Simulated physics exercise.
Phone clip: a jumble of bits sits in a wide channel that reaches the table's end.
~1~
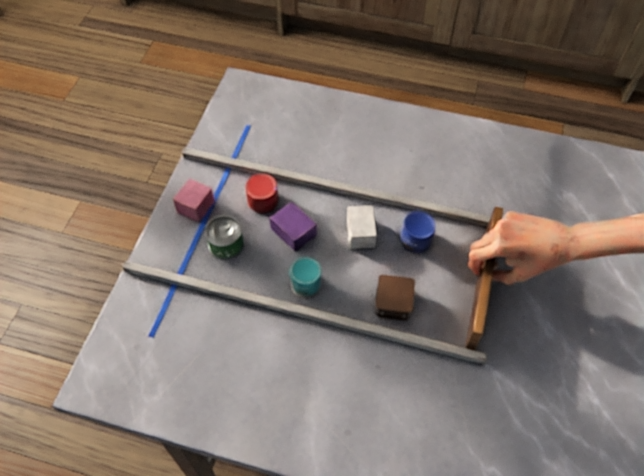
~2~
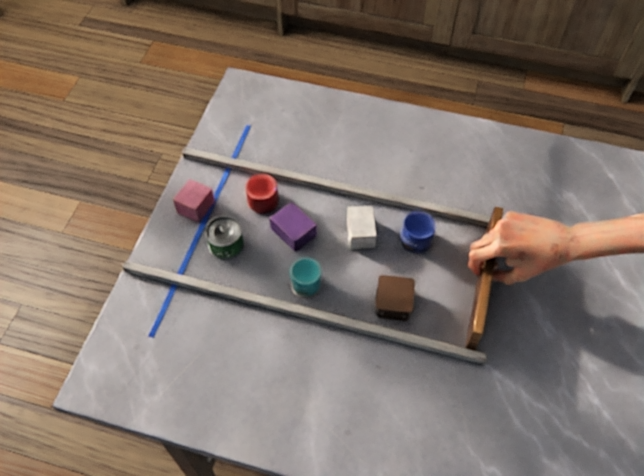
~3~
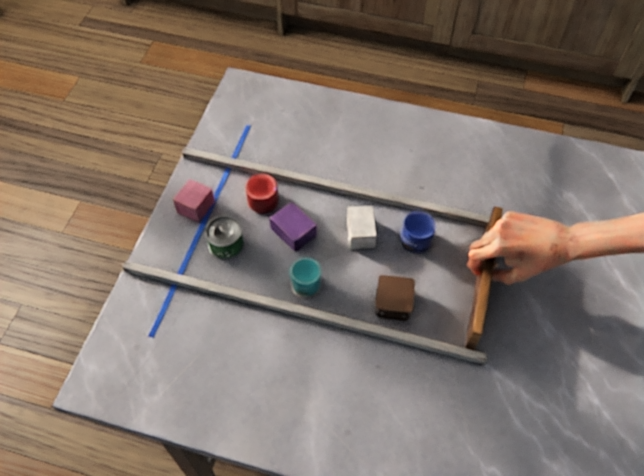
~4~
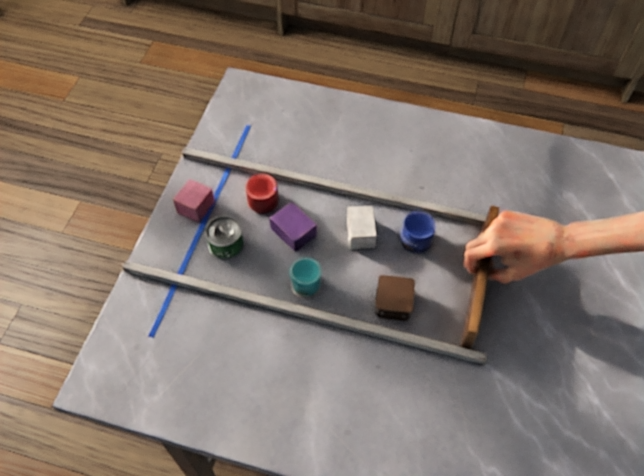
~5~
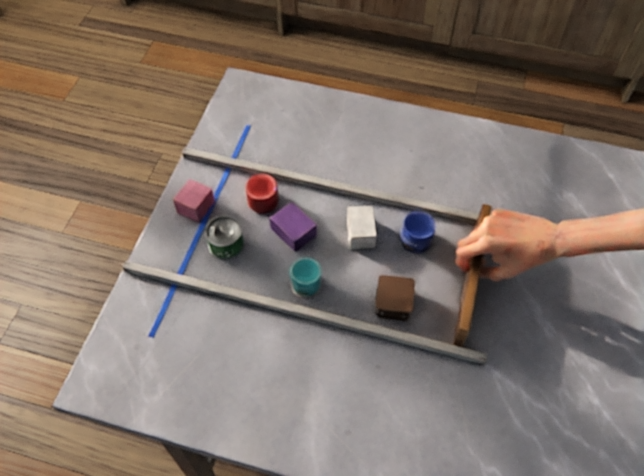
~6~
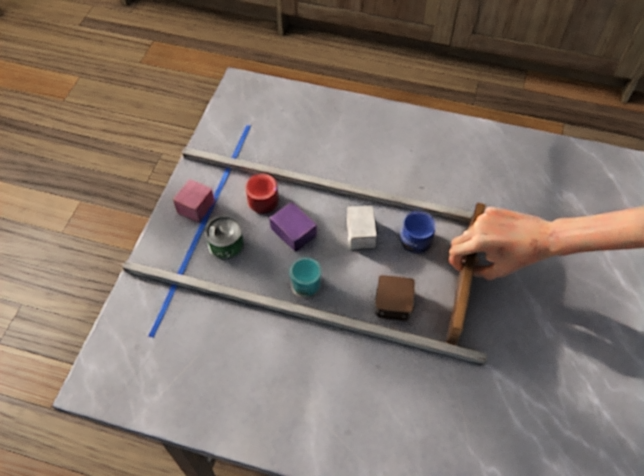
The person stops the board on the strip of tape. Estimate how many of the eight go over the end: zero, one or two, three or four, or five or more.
What falls is a single one or two.
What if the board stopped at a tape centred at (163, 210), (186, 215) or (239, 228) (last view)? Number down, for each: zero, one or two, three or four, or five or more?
So, taking them in turn, I'd give 5 or more; five or over; not one.
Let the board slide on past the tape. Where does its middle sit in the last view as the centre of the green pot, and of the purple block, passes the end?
Green pot over the end: About (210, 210). Purple block over the end: About (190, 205).
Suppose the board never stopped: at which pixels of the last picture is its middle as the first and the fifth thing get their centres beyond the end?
I'd put the first at about (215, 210) and the next at about (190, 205).
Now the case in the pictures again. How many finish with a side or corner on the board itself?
In total, 3.
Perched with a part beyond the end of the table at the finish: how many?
I'd say 3 of them.
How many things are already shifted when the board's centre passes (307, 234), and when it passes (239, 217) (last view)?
That gives 5 for the first and 8 for the second.
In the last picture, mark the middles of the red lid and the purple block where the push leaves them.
The red lid at (178, 170), the purple block at (168, 209).
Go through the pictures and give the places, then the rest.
Pink block (194, 200); green pot (225, 237); red lid (262, 194); board (485, 276); tape (205, 220), in the first picture.
Green pot (225, 238); brown case (395, 298), in the second picture.
Red lid (262, 194); blue tub (418, 233), in the third picture.
Pink block (194, 201); purple block (293, 227), in the fourth picture.
Green pot (225, 238); board (473, 273), in the fifth picture.
Pink block (194, 201); green pot (225, 238); red lid (262, 194); board (466, 272); tape (205, 220), in the sixth picture.
Early on, none off yet; pink block at rest near (194, 201); green pot at rest near (225, 238); red lid at rest near (262, 194).
Finally, the number that fall off is one or two; lost, green pot and pink block.
